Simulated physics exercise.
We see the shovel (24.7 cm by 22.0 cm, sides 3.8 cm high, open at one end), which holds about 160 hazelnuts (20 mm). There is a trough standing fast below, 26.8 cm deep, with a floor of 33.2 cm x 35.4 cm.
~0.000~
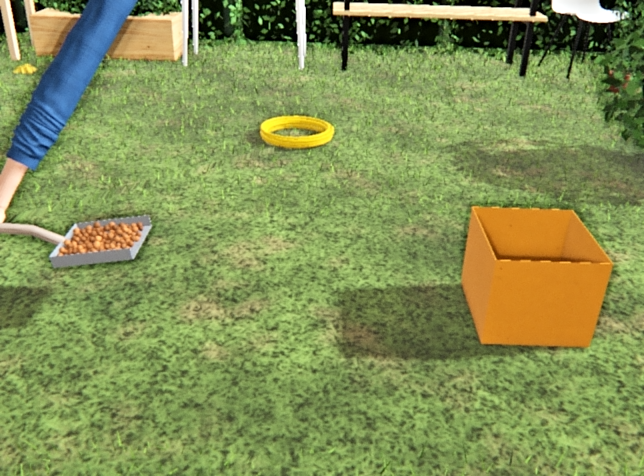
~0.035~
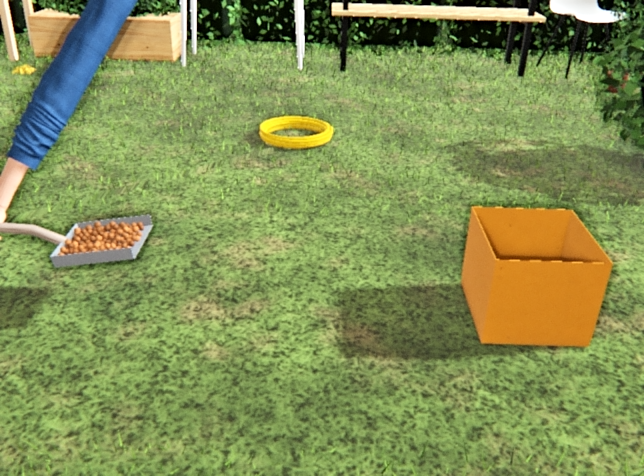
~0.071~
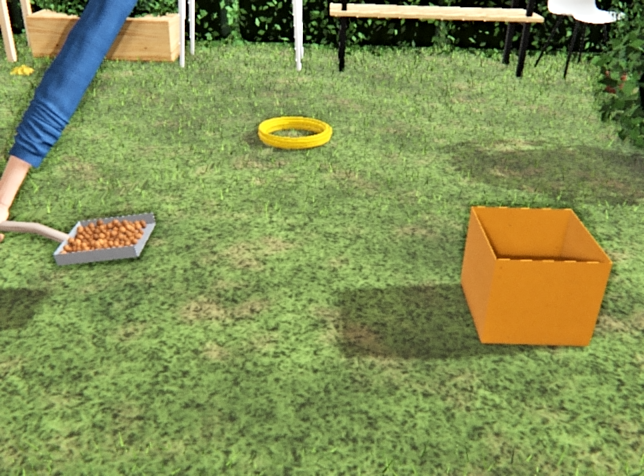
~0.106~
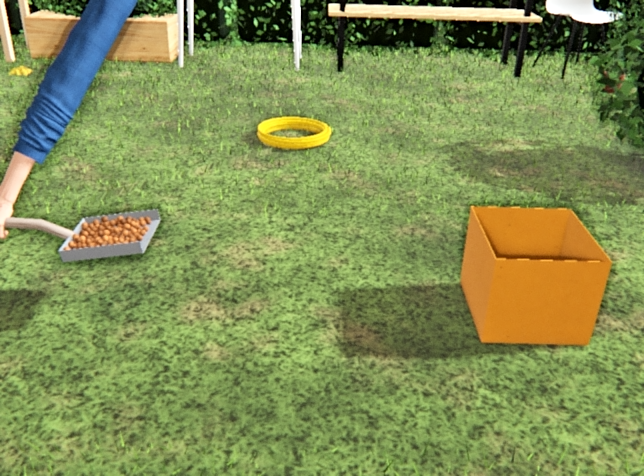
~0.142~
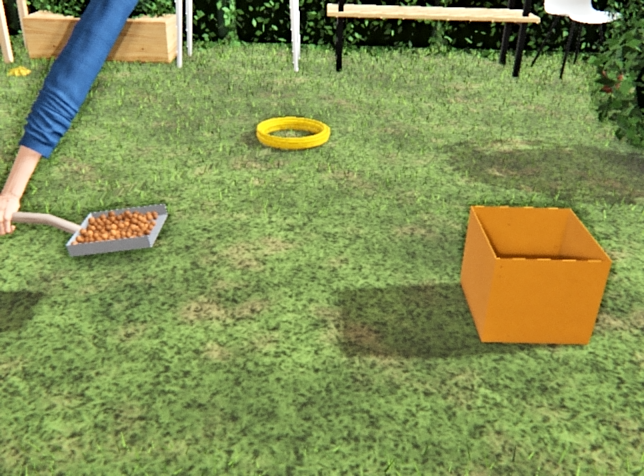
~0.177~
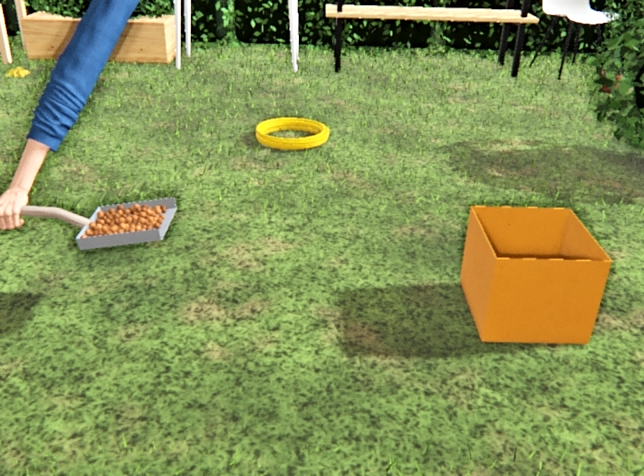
A bare hand below a blue sleeve, reaching in from the left, holds a grey shovel loaded with brown nuts and moves it a short way right and slightly upward, slowly at first, then faster. The view looks down across a sunlit lawn, almost steady, with an open orange box at right and a yellow ring farther back. Behind them stand a wooden planter, a bench, a white chair and a hedge.
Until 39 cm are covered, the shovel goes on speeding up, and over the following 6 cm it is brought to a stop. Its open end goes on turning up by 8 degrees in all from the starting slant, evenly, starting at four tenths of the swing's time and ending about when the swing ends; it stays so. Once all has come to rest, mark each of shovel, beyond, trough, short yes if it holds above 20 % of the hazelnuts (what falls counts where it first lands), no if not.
Shovel: No, beyond: No, trough: No, short: Yes.
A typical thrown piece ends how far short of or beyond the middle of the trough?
Roughly 25 cm short.
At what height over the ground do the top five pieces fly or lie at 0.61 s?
Roughly 55 cm.
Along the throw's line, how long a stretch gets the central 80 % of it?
About 30 cm long.
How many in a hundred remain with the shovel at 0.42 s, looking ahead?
Roughly 60 per cent remains with the shovel.
Then, at 0.31 s, tilt 14 degrees; shovel 100 %; middle of all pieces near (178, 184).
After 0.42 s, tilt 17 degrees; shovel 60 %, in the air 40 %; middle of all pieces near (243, 151).
After 0.52 s, tilt 18 degrees; in the air 100 %; middle of all pieces near (303, 150).
Then, at 0.61 s, tilt 18 degrees; in the air 100 %; middle of all pieces near (354, 174).
At rest (1.1 s), shovel 0 %, beyond 0 %, trough 0 %, short 100 %.
